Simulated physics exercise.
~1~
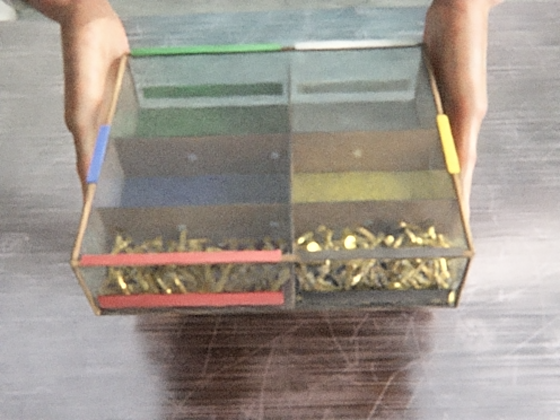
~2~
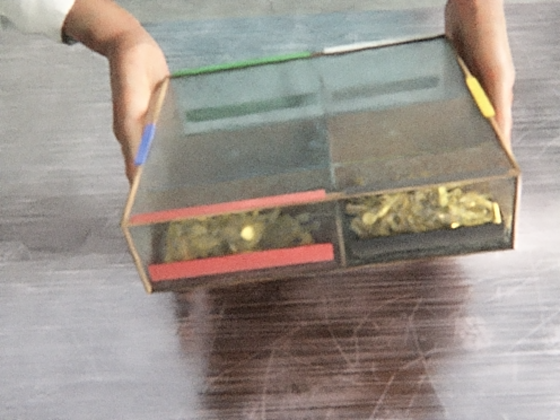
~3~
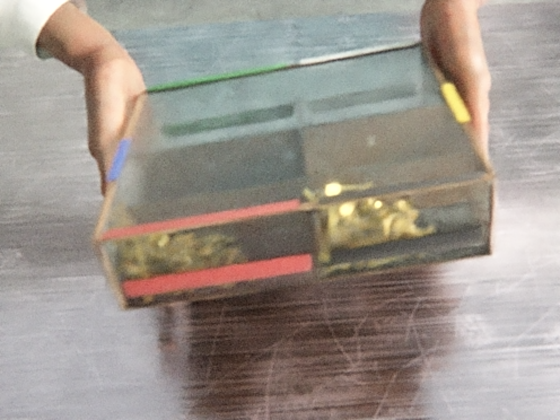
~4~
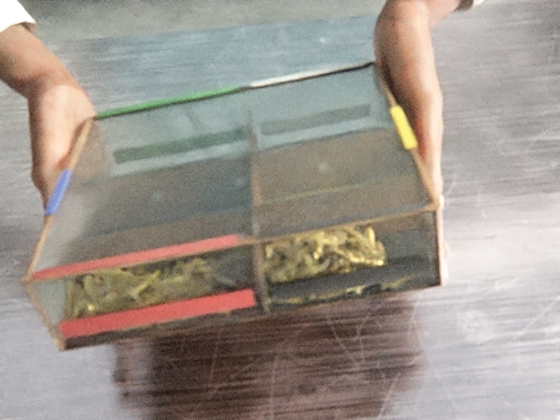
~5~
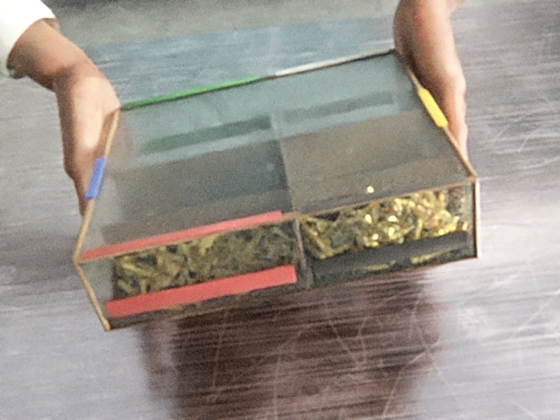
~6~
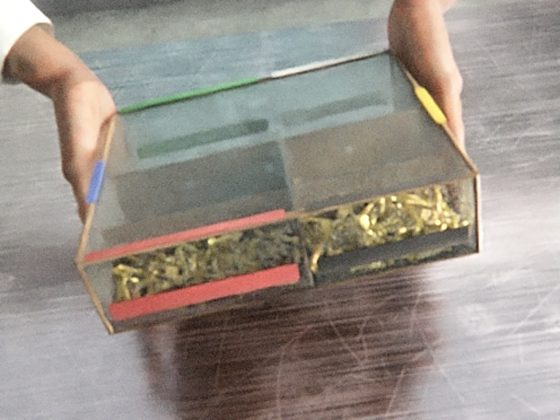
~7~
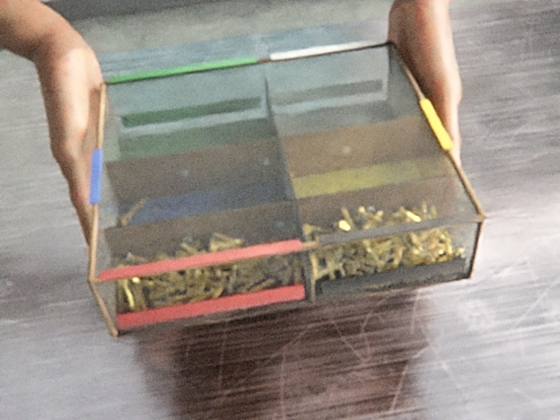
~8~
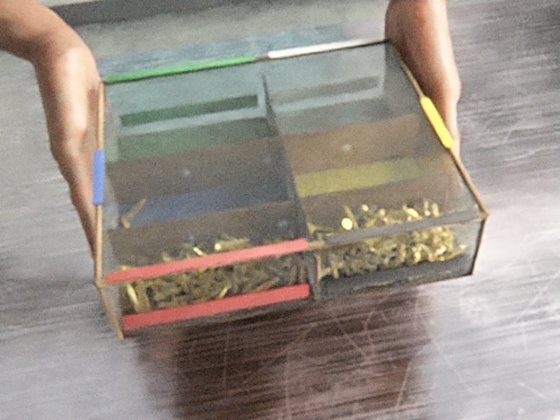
To begin with, two hands hold a clear-lidded, partitioned box above a scratched metallic table, with brass-coloured screws heaped in the two front compartments, marked red and black. The box tips so that its front side shows more, and it shifts to the right. Still tilted, it swings back left and down, the screws blurring and jostling near the front. It then moves right and up again and holds almost still at that slant. Finally the hands level the box and keep it steady, with the screws still in the red and black compartments and the green, white, blue and yellow ones empty.
